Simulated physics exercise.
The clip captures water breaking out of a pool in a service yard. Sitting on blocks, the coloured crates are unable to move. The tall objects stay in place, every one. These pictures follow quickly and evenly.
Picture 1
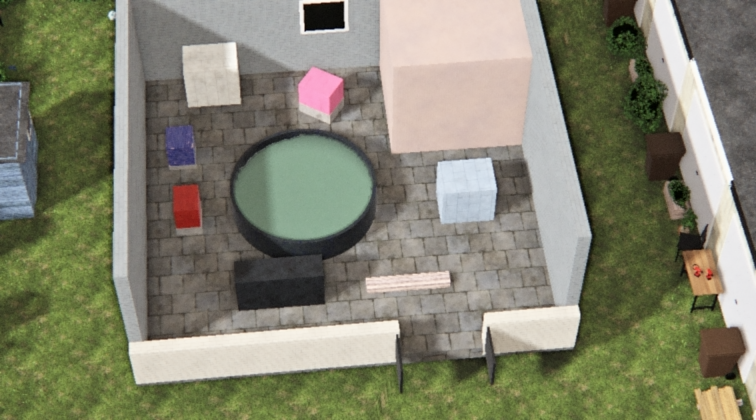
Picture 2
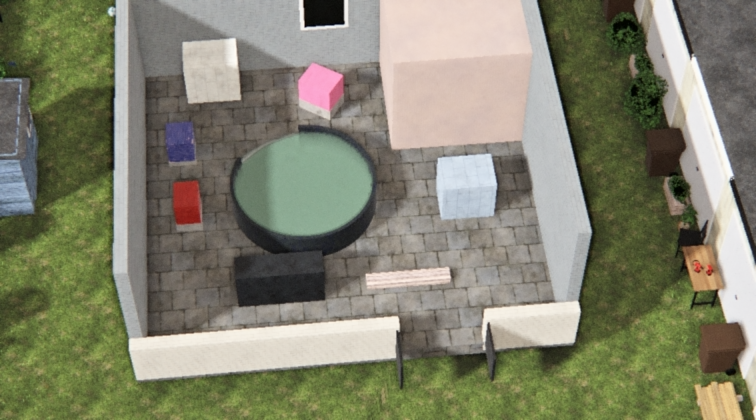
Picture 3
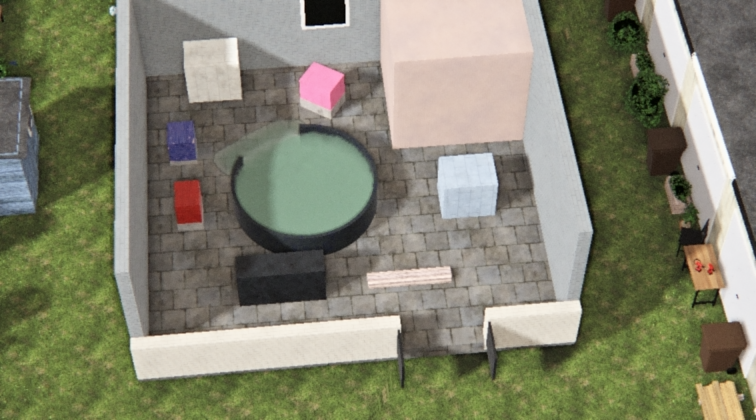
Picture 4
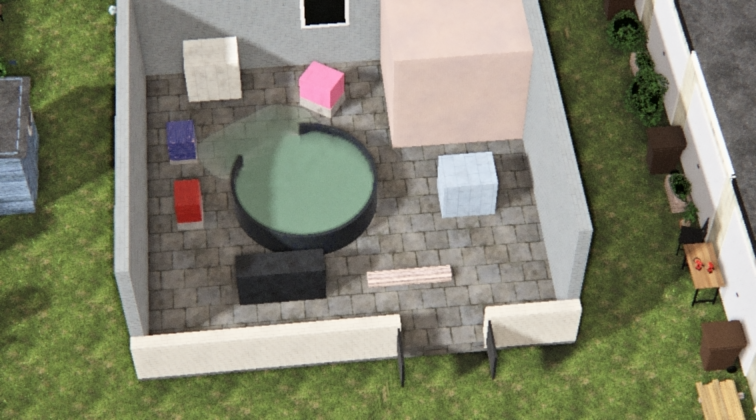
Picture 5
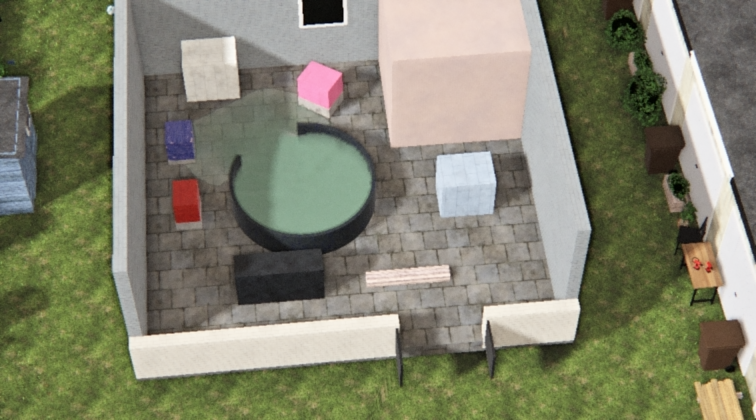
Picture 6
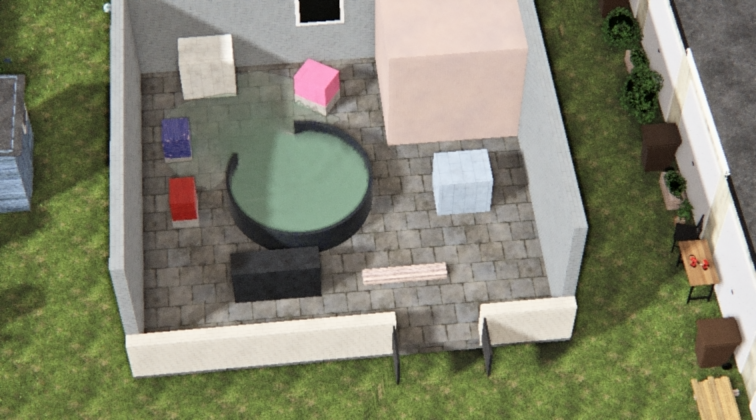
At the start, a round dark-walled tank of green water stands whole and still in a walled, paved yard among coloured crates. A gap then opens on its far side, and water pours out, spreading across the paving toward the upper left, around the blue crate, while the crates stay put.
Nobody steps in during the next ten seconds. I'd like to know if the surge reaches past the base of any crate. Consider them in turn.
At the end, I expect the pink crate to never get touched; I expect the red crate to never get touched; I expect the blue crate to get touched.
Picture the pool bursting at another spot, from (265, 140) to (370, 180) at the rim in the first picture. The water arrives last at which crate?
My pick is the crate marked red.
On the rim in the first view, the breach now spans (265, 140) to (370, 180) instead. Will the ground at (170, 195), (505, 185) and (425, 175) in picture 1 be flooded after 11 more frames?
One after the other: Clear, covered, awash.
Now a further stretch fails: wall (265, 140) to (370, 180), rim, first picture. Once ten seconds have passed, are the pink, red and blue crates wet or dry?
Result - pink crate gets flooded; red crate gets flooded; blue crate gets flooded.
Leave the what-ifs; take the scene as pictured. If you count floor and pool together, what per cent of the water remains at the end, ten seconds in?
Around 100 percent.
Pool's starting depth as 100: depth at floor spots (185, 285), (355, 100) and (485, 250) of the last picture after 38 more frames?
Around 4, 16 and 0 %.
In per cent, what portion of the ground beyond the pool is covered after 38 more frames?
I'd say 65 per cent.
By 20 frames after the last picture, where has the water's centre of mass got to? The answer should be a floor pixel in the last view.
Close to (260, 152), I reckon.
A moment on, water covers 20 % of the floor; the pink crate water round its plinth, the red crate water round its plinth, the blue crate water round its plinth.
Next, water covers 25 % of the floor; the pink crate water round its plinth, the red crate water round its plinth, the blue crate water round its plinth.
Then, water covers 35 % of the floor; the pink crate water round its plinth, the red crate water round its plinth, the blue crate water round its plinth.
Later, water covers 65 % of the floor; the pink crate water round its plinth, the red crate water round its plinth, the blue crate water round its plinth.
In the end, water covers 95 % of the floor; the pink crate stayed above the water, the red crate stayed above the water, the blue crate was topped.
